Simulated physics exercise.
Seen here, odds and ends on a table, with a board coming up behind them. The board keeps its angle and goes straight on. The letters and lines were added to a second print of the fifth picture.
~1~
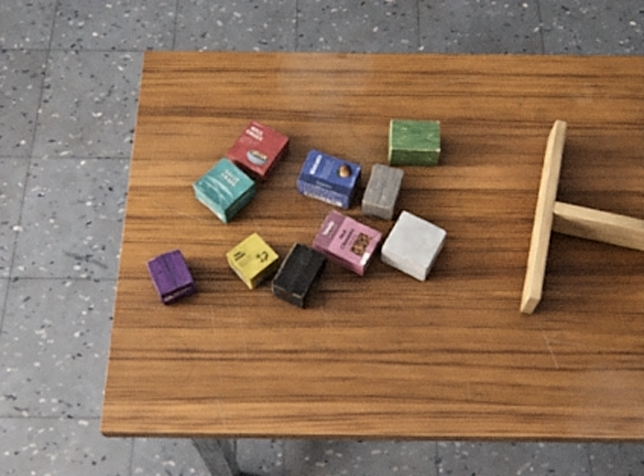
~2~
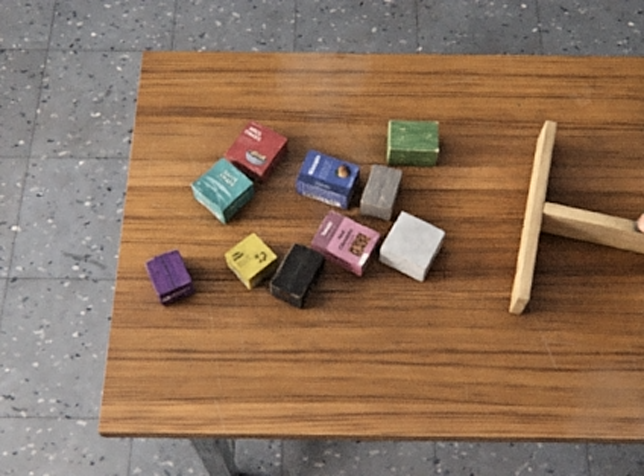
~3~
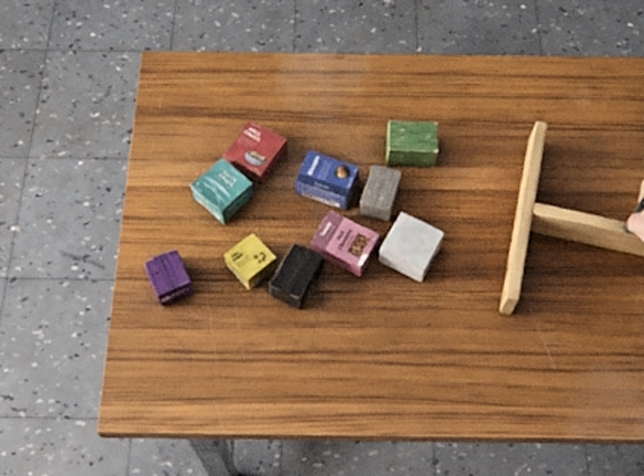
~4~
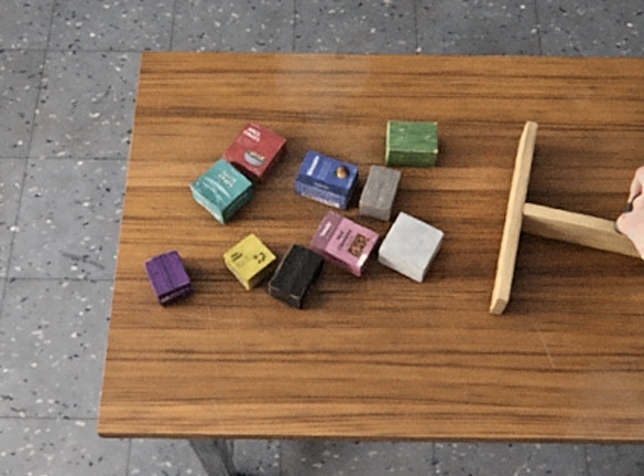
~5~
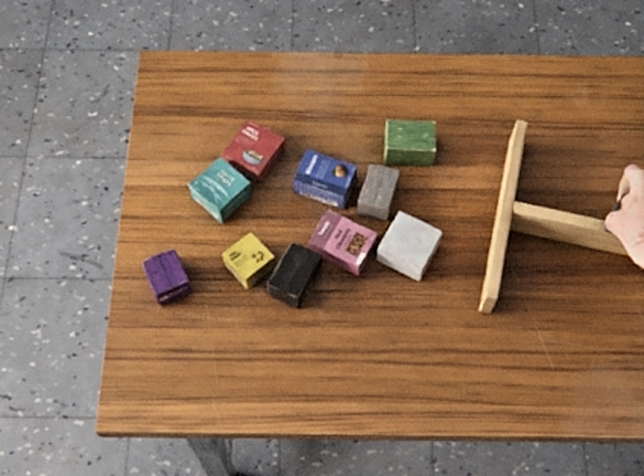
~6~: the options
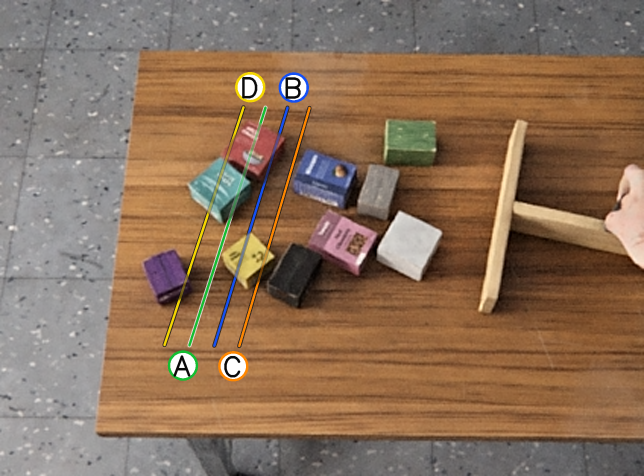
At first, small coloured boxes and blocks lie scattered on a wooden table, with a T-shaped wooden board standing to their right. Fingers come into view at the right edge, and the board slides slowly left a short way, with more of the hand showing on its handle, while the objects stay essentially still.
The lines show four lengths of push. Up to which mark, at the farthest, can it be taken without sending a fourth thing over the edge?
At D, and not beyond.
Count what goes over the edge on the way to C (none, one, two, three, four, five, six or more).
By then, none.
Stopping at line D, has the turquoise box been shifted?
By then, yes.
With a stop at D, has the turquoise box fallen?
Yes.
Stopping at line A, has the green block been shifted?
Yes.
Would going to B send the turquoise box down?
By then, no.
On the copy, A at (230, 219); B at (253, 219); C at (277, 219); D at (206, 218).
On D. First, board (400, 204); green block (385, 139); white block (360, 245).
Then, board (292, 202); purple box (159, 278); turquoise box (177, 177).
Finally, board (207, 201); turquoise box over the edge; purple box over the edge; two fallen.
By contrast, A is within the limit but short; B is within the limit but short; C is within the limit but short.
